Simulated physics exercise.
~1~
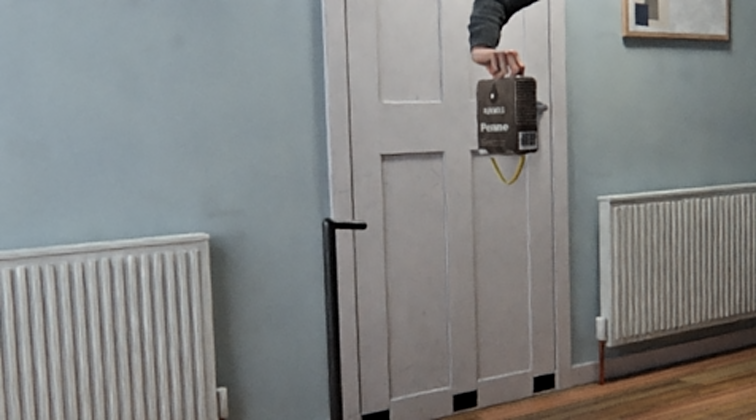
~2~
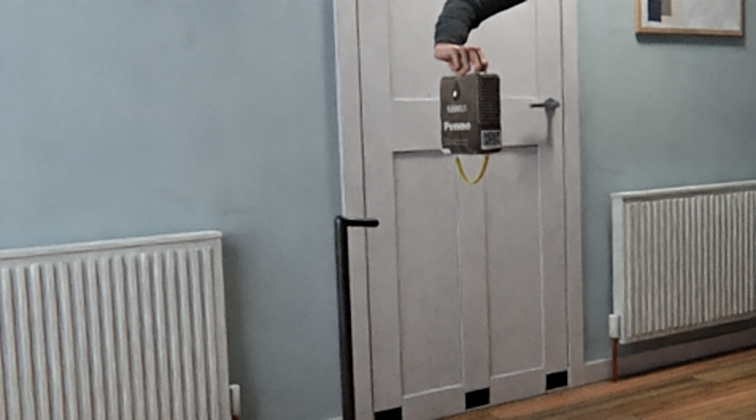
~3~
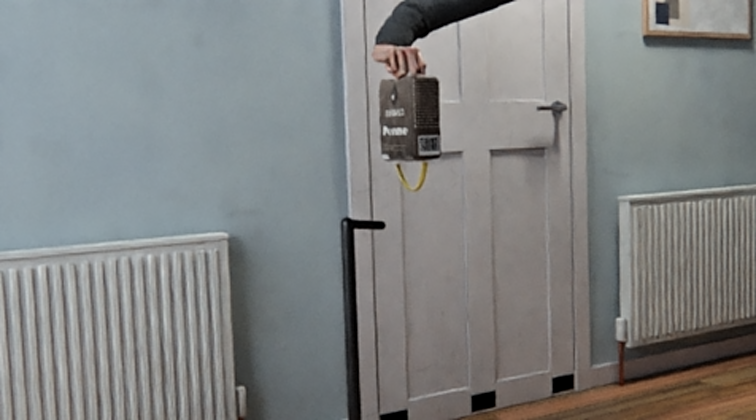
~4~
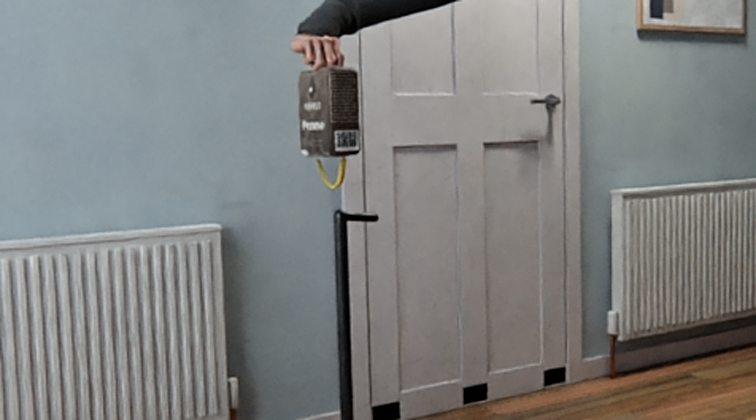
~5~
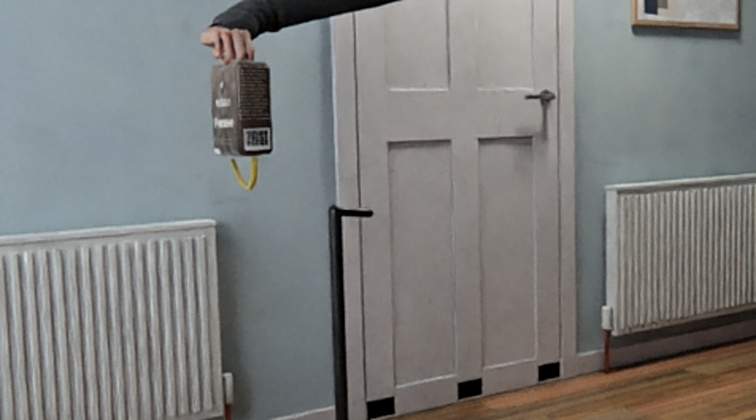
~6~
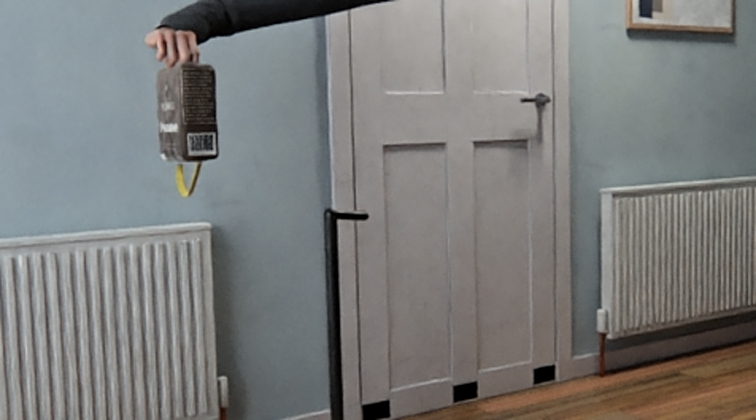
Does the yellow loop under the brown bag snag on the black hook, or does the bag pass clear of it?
The brown bag passes clear, with its yellow loop going over the hook and on to the left without catching.
